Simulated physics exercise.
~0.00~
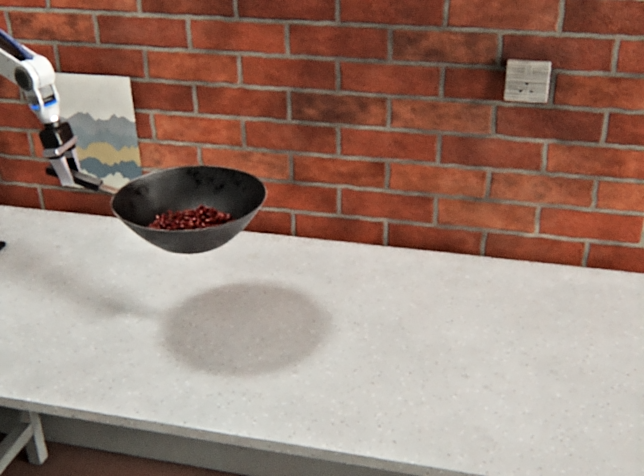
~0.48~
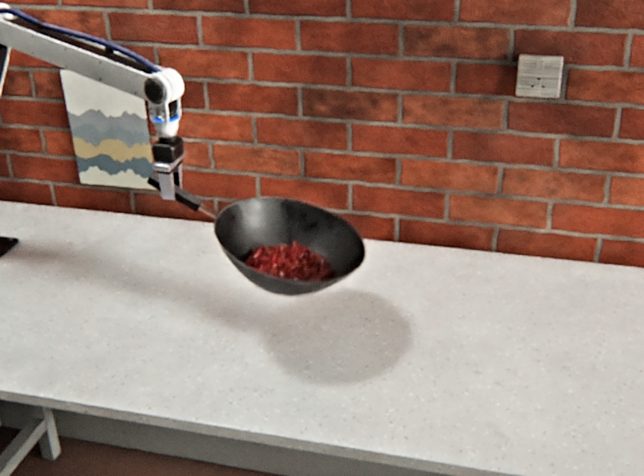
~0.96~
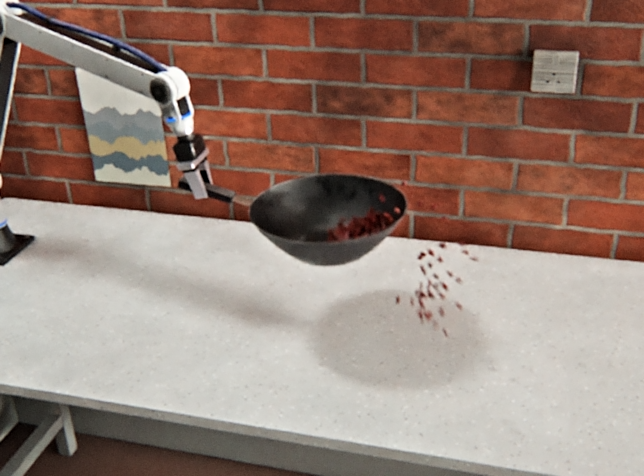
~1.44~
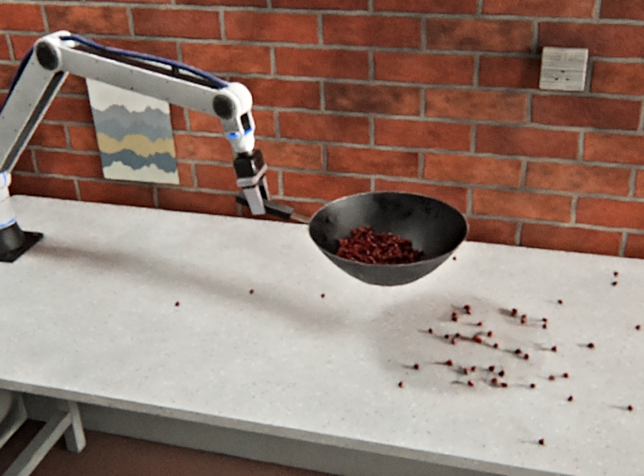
Robotic arm carrying a wok of dark red beans rightward above a white counter, tossing some out, most staying in the wok.
